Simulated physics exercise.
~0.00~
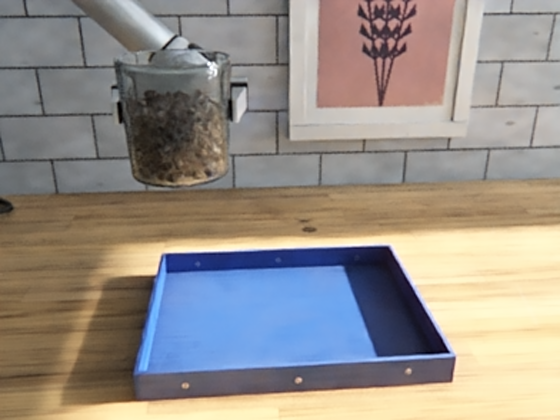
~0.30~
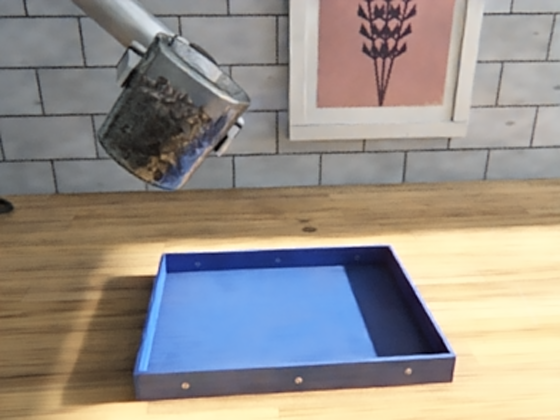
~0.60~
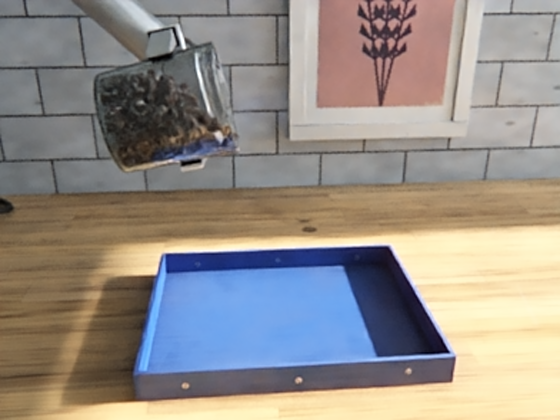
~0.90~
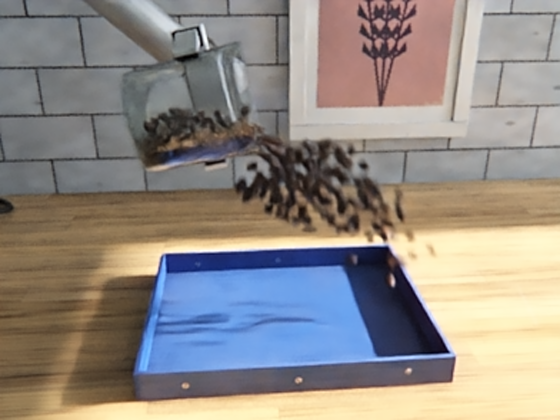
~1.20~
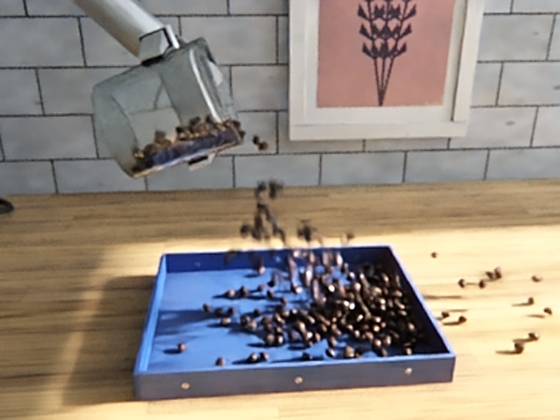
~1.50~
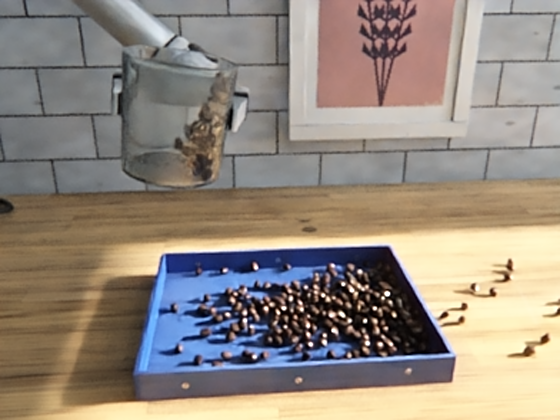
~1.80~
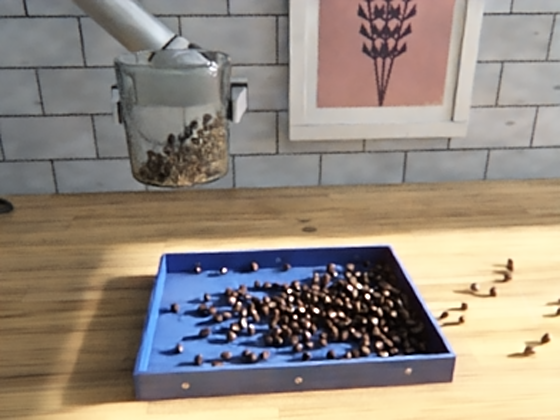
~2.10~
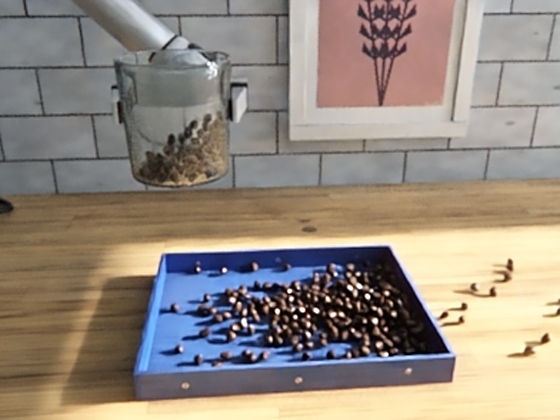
A grey robot arm reaches in from the upper left, holding a clear cup of dark dried beans above a pale wooden table, seen from a fixed view facing a white brick wall with a framed plant print on pink. A blue tray sits below. The arm tips the cup over to the right until beans pour out in a thick stream. Most land in the tray, heaping towards its right side, while several scatter on the table beyond. The arm then turns the cup upright again, and everything rests with some beans still inside it.
